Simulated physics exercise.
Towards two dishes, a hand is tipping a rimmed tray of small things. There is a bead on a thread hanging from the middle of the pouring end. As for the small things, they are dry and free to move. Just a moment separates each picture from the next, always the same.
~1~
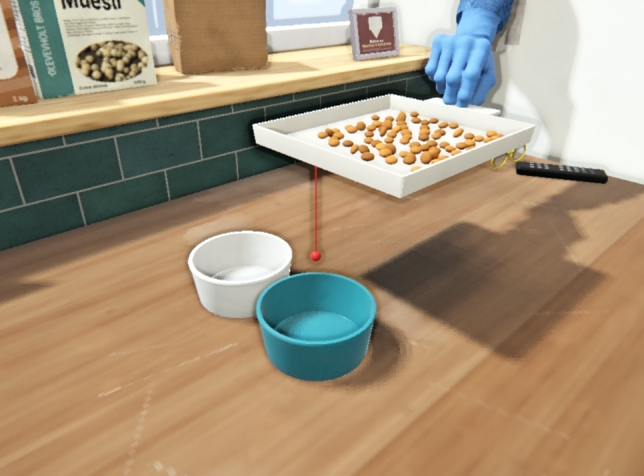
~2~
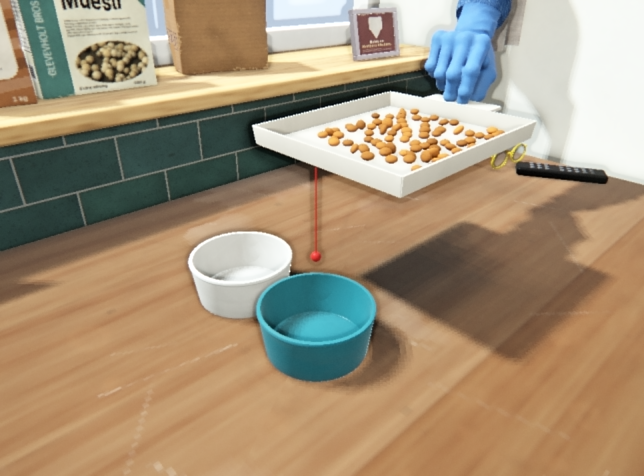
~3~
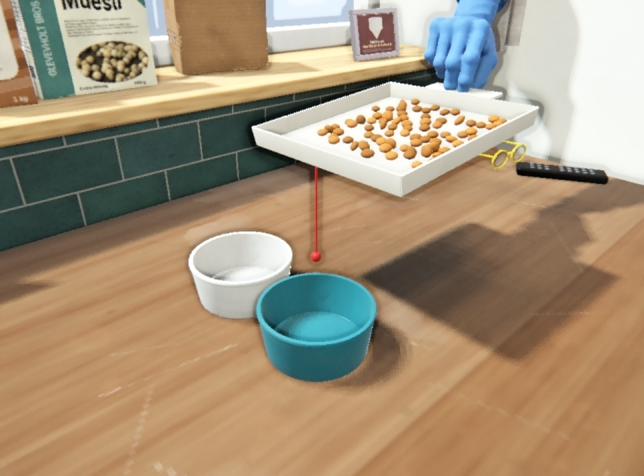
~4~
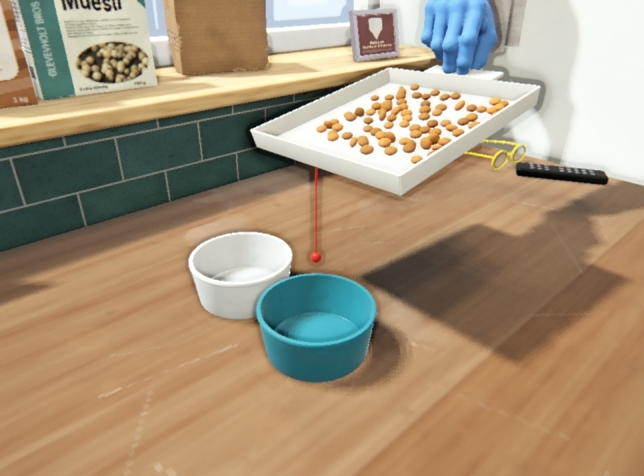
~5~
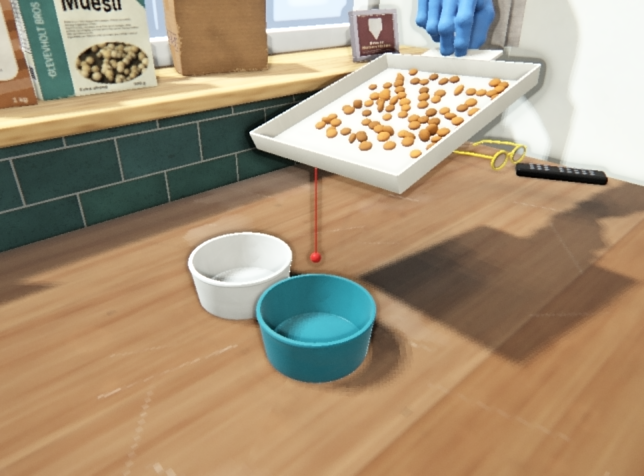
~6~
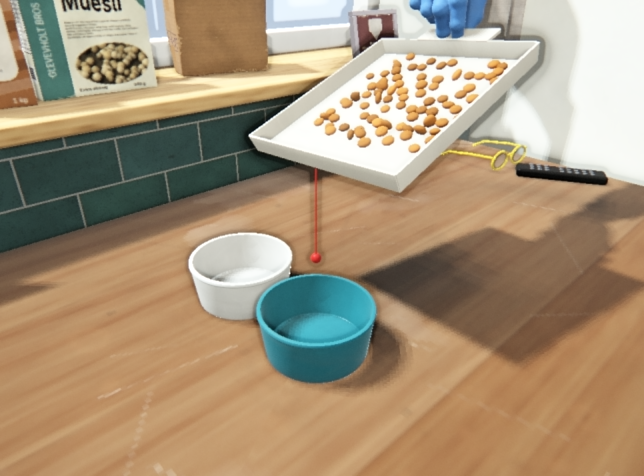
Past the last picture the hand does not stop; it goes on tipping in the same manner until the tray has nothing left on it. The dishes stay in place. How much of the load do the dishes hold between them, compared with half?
The greater share ends up in the dishes.
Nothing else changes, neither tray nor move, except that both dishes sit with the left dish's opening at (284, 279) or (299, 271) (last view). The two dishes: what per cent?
Roughly 50% on the first try and 40% on the second.
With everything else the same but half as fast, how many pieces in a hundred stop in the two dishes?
About 90 %.
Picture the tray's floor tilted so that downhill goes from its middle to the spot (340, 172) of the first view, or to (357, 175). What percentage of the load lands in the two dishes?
First case around 70 per cent, second case 60 per cent.
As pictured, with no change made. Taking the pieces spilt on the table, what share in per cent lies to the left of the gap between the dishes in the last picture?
That's about 70 per cent of the spill.
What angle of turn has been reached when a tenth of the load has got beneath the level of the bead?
Roughly 90 degrees at that moment.
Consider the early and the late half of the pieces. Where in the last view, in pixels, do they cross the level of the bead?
It goes through near (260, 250) first, then near (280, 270).
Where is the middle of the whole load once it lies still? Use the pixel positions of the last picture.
Around (249, 300).
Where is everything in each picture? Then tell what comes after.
The first frame shows corners of the pouring end at (256, 125) and (402, 175), level; middle of the load at (407, 137), bits of cat kibble; left dish at (200, 288); right dish at (272, 347); bead on its thread at (316, 256).
The second frame shows corners of the pouring end at (256, 126) and (402, 175), level; middle of the load at (407, 135).
The third frame shows corners of the pouring end at (255, 127) and (401, 174), tipped barely, lowest at the left corner; middle of the load at (408, 129).
The fourth frame shows corners of the pouring end at (254, 130) and (399, 174), tipped a little, lowest at the left corner; middle of the load at (407, 119).
The fifth frame shows corners of the pouring end at (252, 132) and (397, 173), tipped clearly, lowest at the left corner; middle of the load at (406, 108).
The sixth frame shows corners of the pouring end at (252, 135) and (395, 173), tipped clearly, lowest at the left corner; middle of the load at (404, 98); left dish at (200, 290); right dish at (272, 349).
Soon, tray tipped steeply; nearly all on the tray; a stray few in the air.
A while on, tray tipped past a quarter turn; about half on the tray; a stray few in the right dish; about a quarter in the left dish; a stray few outside both; a small part in the air.
Towards the end, tray tipped past a quarter turn; about a quarter in the right dish; about half in the left dish; a small part outside both.
Finally, tray tipped past a quarter turn; about a quarter in the right dish; about half in the left dish; a small part outside both.
